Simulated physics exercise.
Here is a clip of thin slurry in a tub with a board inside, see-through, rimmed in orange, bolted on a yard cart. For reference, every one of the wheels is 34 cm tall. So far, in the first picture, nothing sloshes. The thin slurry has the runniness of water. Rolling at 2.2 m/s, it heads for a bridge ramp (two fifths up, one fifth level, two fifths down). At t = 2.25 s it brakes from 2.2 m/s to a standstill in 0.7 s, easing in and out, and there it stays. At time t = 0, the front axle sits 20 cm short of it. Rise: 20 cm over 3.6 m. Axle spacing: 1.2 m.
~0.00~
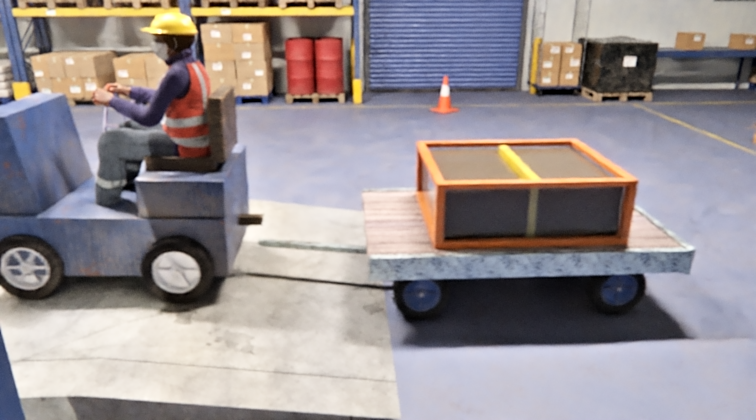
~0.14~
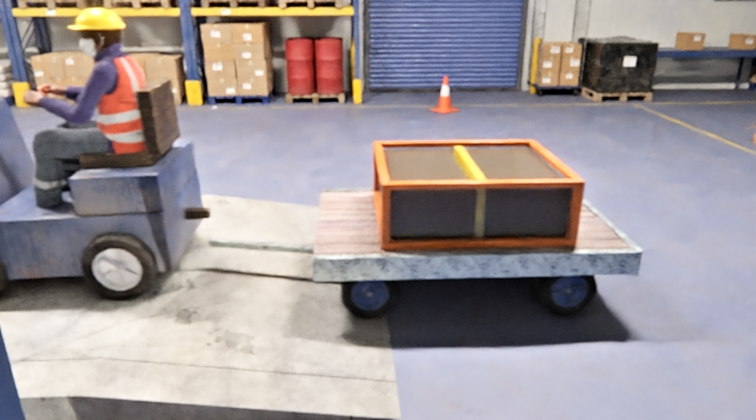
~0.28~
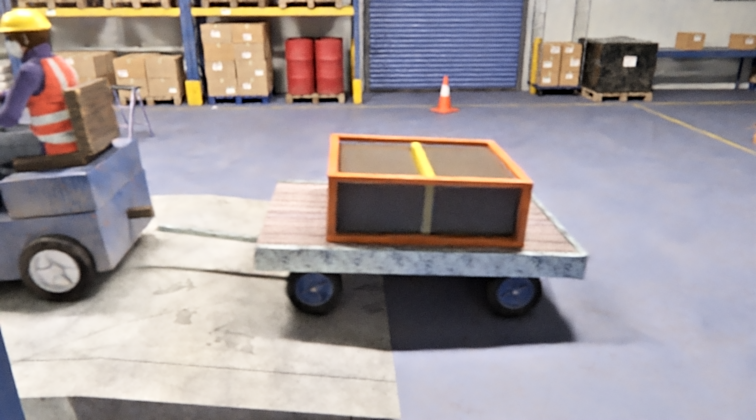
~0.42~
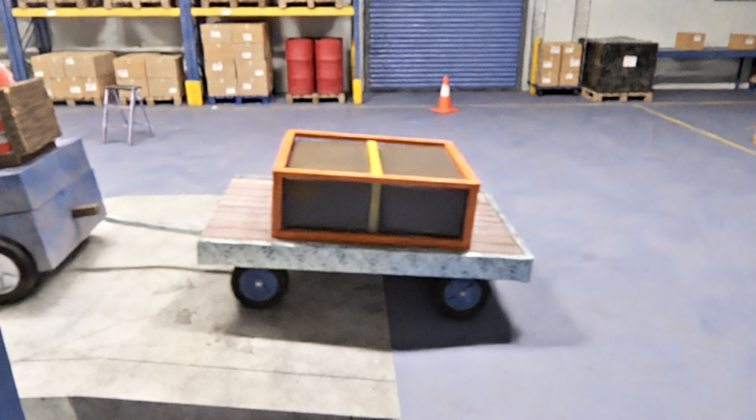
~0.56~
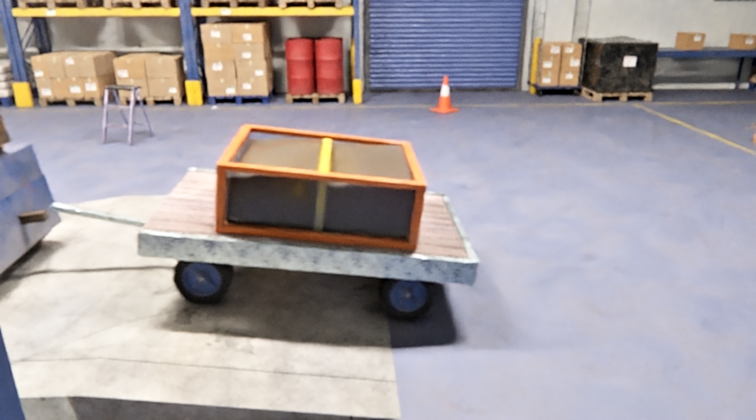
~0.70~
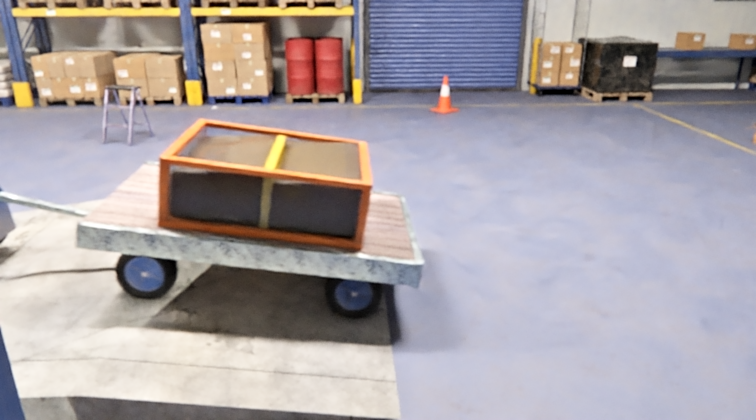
A small tug pulls a cart carrying an orange-rimmed tub leftward, its front tilting gradually upward.
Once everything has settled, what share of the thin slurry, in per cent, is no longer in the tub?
I would say 14 per cent is no longer inside.
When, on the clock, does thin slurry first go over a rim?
It first spills at close to 1.2 s.
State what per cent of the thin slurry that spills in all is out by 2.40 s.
About 10 percent, give or take.
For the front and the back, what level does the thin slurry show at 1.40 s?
Front level 30 cm, back level 34 cm.
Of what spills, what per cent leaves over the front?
Near 90 per cent of the spill.
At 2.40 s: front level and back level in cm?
Close to 34 cm in front, close to 30 cm behind.
After 1.40 s it stands 33 cm high behind and 31 cm in front; 1 per cent has gone over the back.
After 2.40 s it stands 29 cm high behind and 34 cm in front; 1 per cent has gone over the back.
After 3.50 s it stands 24 cm high behind and 29 cm in front; 13 per cent has gone over the front.
After 5.93 s 14 per cent has gone over the front, 38 of 274 litres.
